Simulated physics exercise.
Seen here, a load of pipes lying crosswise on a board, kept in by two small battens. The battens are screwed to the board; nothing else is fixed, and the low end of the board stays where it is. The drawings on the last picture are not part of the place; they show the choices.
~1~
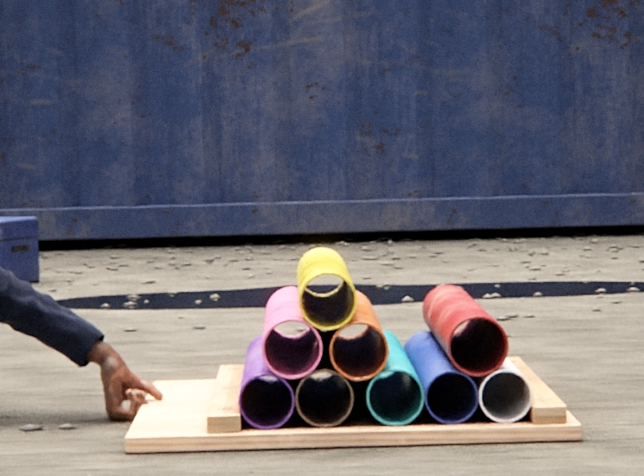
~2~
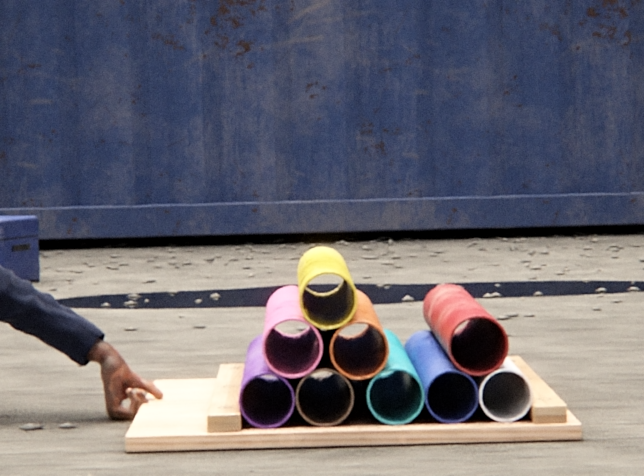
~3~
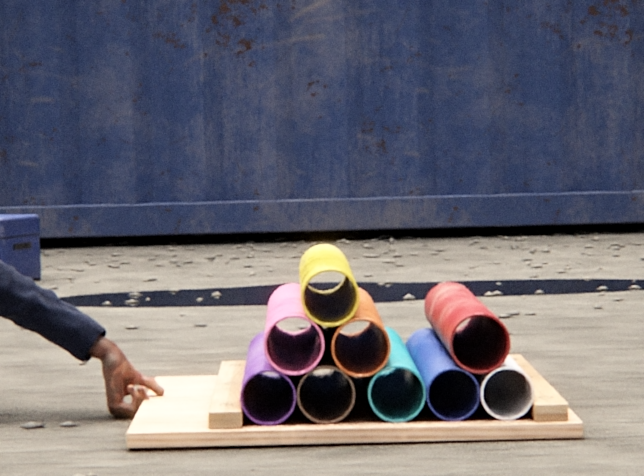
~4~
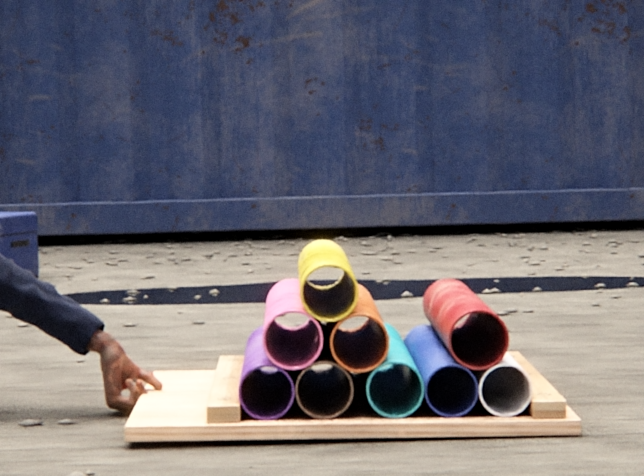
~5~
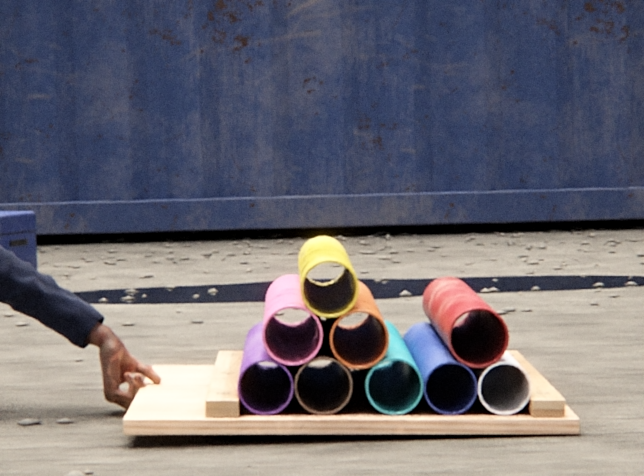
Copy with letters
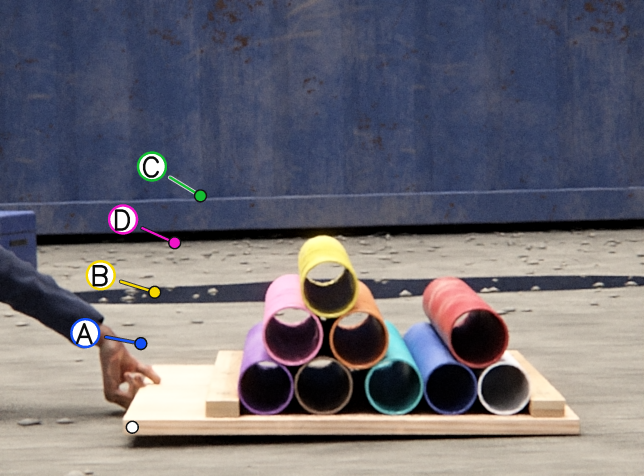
Before a blue metal wall, a hand touches a board of stacked colourful pipes, barely moving.
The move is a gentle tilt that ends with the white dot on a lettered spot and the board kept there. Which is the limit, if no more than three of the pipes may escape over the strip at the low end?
No higher than D.
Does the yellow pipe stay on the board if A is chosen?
Yes.
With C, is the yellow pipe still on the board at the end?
The yellow pipe: No.
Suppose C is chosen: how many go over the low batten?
At C the number is four.
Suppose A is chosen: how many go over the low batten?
It comes to none.
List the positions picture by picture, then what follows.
The first picture shows blue pipe (451, 397); white pipe (505, 396); orange pipe (359, 351).
The second picture shows orange pipe (359, 350); red pipe (478, 346).
The third picture shows board (349, 397); purple pipe (268, 397); brown pipe (326, 395).
The fourth picture shows board (347, 392); purple pipe (266, 392); brown pipe (324, 390).
The fifth picture shows board (346, 388); purple pipe (265, 387); brown pipe (323, 386).
On the copy, A at (141, 343); B at (155, 292); C at (200, 196); D at (175, 243); the white dot at (132, 427).
On D. First, board at 16°.
Then, board at 26°.
Finally, board at 26°, two over the low batten (orange, red).
By contrast, A none over the low batten; B none over the low batten; C four over the low batten (orange, red, pink, yellow).
